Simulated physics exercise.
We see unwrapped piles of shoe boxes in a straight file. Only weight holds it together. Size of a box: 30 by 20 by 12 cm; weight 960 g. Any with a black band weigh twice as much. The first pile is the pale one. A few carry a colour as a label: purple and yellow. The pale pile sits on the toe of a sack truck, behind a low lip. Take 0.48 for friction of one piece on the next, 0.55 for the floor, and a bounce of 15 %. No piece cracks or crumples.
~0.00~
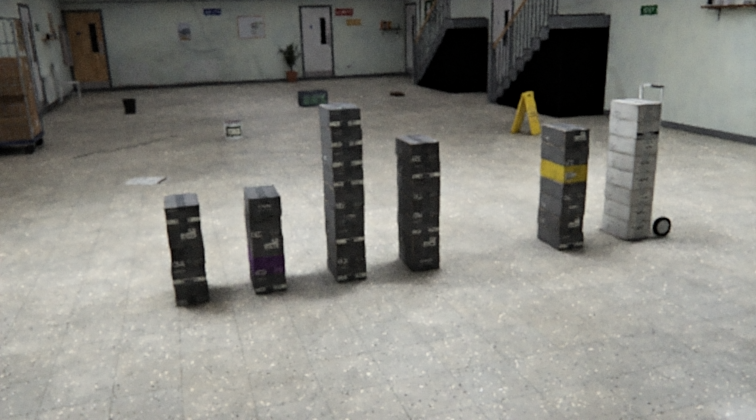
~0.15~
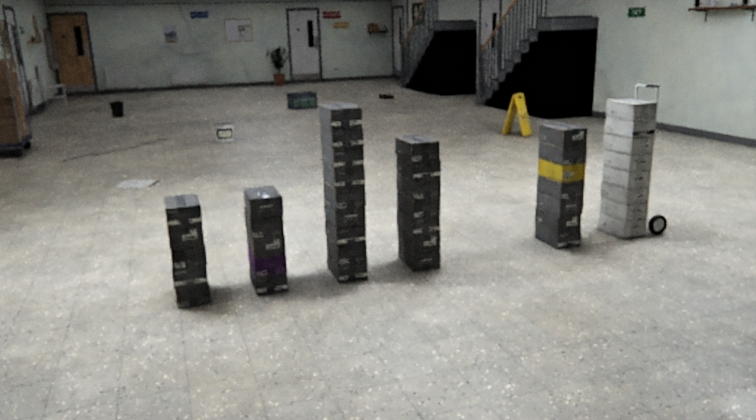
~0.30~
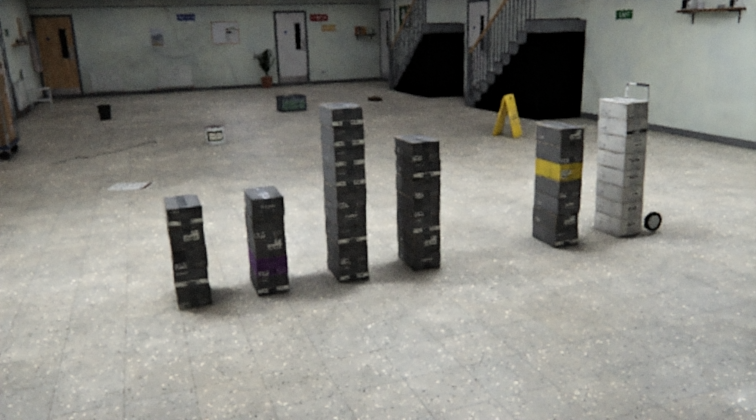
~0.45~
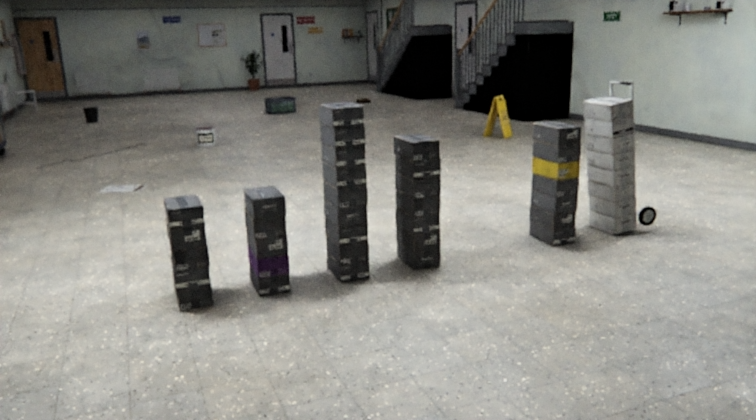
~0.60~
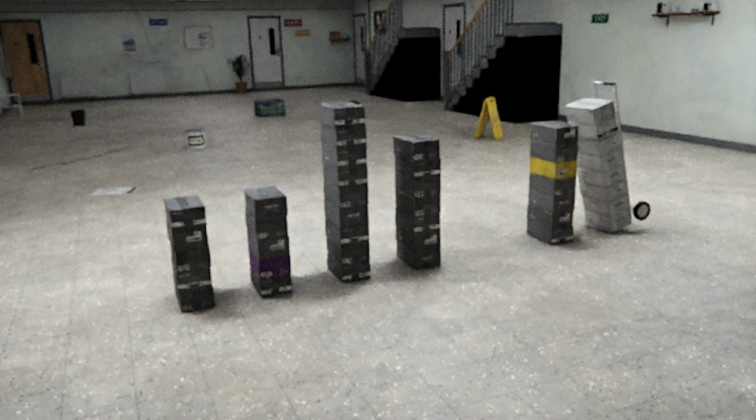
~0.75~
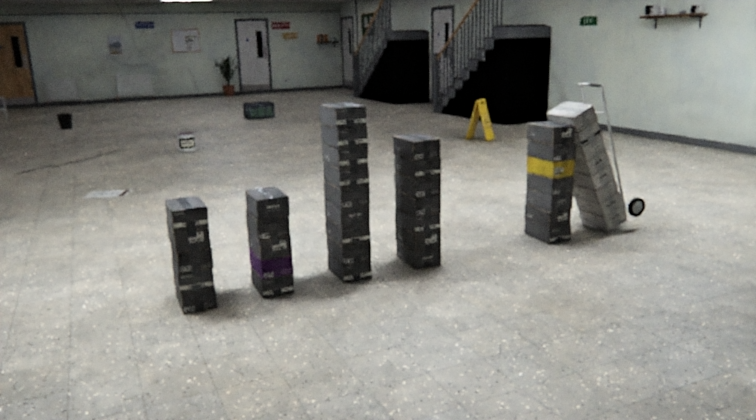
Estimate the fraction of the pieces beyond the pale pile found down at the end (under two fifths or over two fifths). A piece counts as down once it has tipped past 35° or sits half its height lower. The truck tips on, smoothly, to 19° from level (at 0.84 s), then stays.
Ending down: Under two fifths.
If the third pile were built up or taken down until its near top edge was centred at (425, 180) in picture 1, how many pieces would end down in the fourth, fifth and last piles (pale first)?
In that case fourth 0, fifth 0, last 0.
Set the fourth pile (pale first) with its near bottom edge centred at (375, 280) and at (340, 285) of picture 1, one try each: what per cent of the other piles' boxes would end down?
First 20, then 20 per cent.
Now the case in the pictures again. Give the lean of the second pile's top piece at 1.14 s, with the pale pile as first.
It leans some 10°.
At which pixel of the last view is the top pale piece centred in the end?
Near (452, 219).
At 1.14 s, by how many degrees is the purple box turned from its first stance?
Some 0°.
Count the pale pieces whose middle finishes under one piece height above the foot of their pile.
The count is 3.
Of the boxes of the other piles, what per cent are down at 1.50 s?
20 per cent by then.
Around 1.14 s, 8 of the pale pile down; none of the 33 other boxes down, 7 disturbed; yellow box tipped 14°.
Around 1.50 s, 8 of the pale pile down; 6 of the 33 other boxes down; yellow box tipped 58°, 24 cm lower.
Finally (2.8 s), 8 of the pale pile down; 6 of the 33 other boxes down; yellow box on its side; purple box unmoved. That is 18 per cent. Seen by the last camera, middles, yellow box near (465, 240), purple box near (271, 260).
